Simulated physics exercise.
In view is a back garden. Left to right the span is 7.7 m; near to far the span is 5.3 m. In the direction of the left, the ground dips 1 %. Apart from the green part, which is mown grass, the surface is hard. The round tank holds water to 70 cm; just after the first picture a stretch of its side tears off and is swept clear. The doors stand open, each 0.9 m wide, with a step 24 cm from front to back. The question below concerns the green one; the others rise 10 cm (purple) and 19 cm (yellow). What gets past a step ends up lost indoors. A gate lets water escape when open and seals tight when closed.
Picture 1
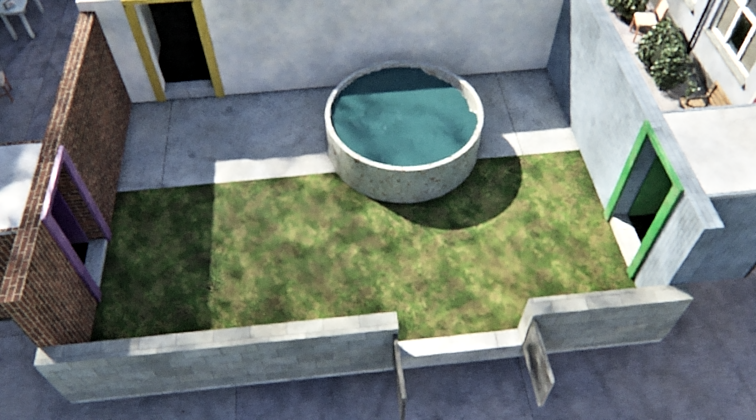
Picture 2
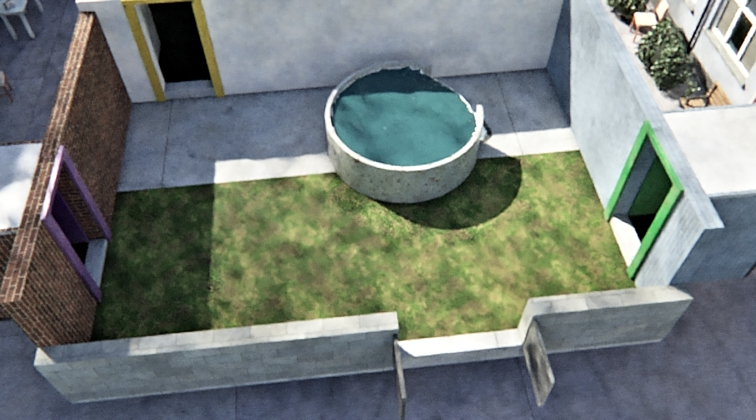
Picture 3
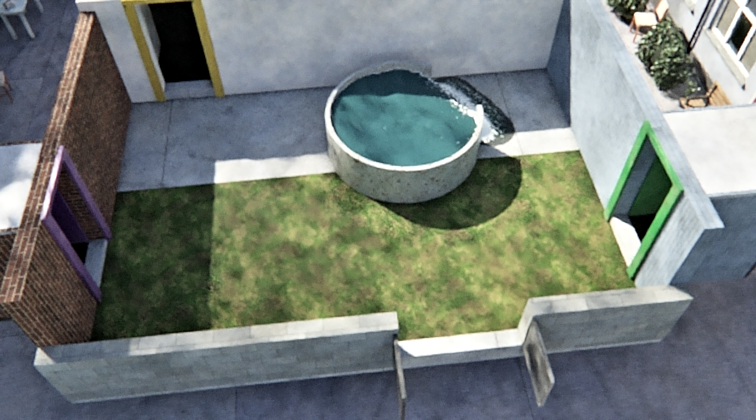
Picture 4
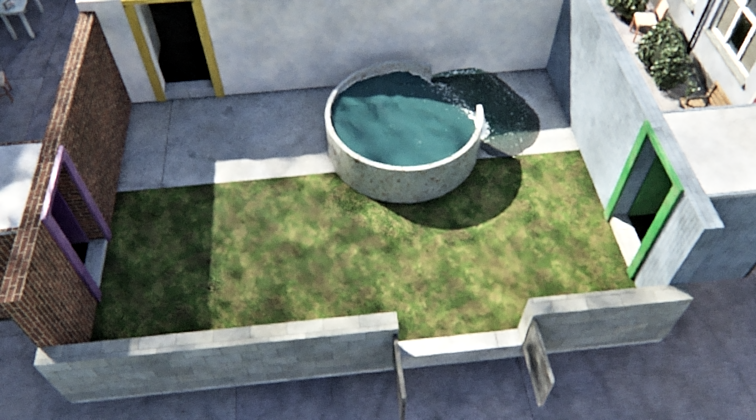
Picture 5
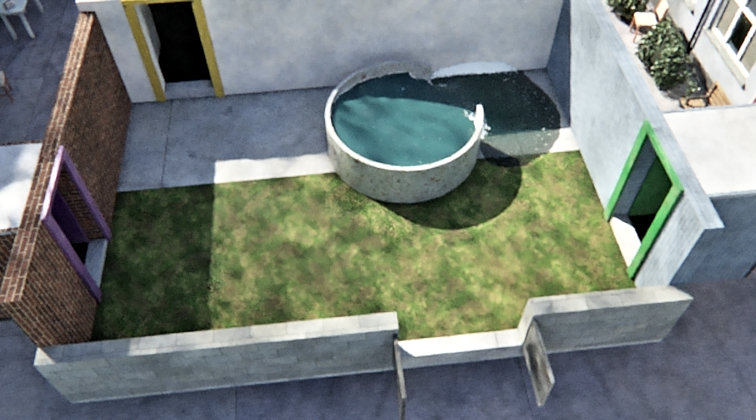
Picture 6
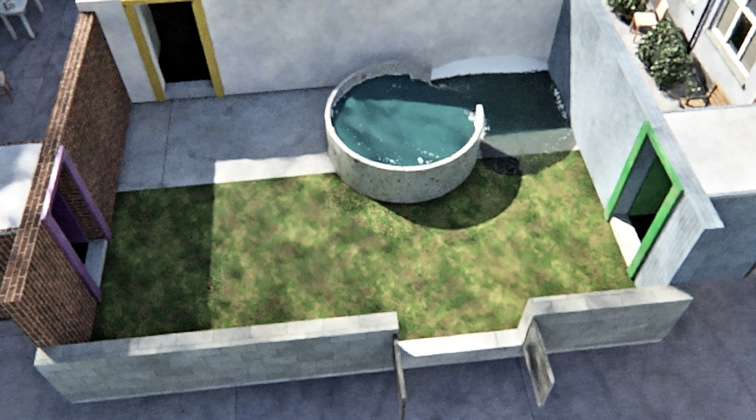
Water pouring from the broken back right side of a round tank, spreading across paving behind a walled lawn with coloured doorways.
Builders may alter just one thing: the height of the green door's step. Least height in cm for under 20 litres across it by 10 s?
Roughly 10 cm.
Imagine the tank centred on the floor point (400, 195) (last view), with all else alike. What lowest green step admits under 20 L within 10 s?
It should be around 7.0 cm high.
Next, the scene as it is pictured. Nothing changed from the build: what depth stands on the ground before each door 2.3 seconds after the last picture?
Purple door: 0 cm; yellow door: 0 cm; green door: 11 cm.
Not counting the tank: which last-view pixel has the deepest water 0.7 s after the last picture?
Look close to (524, 78).
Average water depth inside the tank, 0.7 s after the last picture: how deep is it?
Average depth: Approx. 47 cm.
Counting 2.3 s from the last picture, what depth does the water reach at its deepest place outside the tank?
Close to 34 centimetres.
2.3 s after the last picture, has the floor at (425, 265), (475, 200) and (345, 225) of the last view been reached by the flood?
Untouched; soaked; untouched.
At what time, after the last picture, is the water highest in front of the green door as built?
I'd say near 6.0 seconds.
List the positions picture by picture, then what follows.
The first frame shows still water, 70 cm deep, in the round tank at (404, 115); the green door at (640, 203) is dry.
In the second frame, the front is at a hidden place, 0.3 m from the gap at (458, 106); 0.3 m2 of floor is wet, 70 cm left at the back.
In the third frame, the gap is at (458, 107), the front 0.7 m out at a hidden place; the back of the round tank holds 70 cm.
In the fourth frame, the gap is at (457, 108), the front 1.2 m out at (490, 75); the back of the round tank holds 70 cm.
In the fifth frame, the gap is at (457, 108), the front 1.7 m out at (518, 70); the back of the round tank holds 70 cm.
In the sixth frame, the gap is at (457, 108), the front 2.2 m out at (546, 68); the back of the round tank holds 69 cm; the green door at (640, 203), 3.6 m from the gap, is still 1.9 m from the nearest water.
Then, 0.7 s after the last picture water covers 15 % of the floor, deepest (61 cm) near (524, 78); it has not reached the green door.
Then, 2.3 s after the last picture water covers 35 % of the floor, deepest (34 cm) near (484, 75); 11 cm at the green door, 0 litres in over its 16 cm step.
Then, 9.3 s after the last picture water covers 100 % of the floor, deepest (10 cm) near (465, 111); 8 cm at the green door, 1 litre in over its 16 cm step.
At the green door as built, the water peaked near 14 cm, 5.9 s after the last picture.
Run again over the same 10 s with other heights there, 29 litres in over 9 cm, 8 litres over 12 cm. The limit of 20 litres is kept from about 10 cm up.
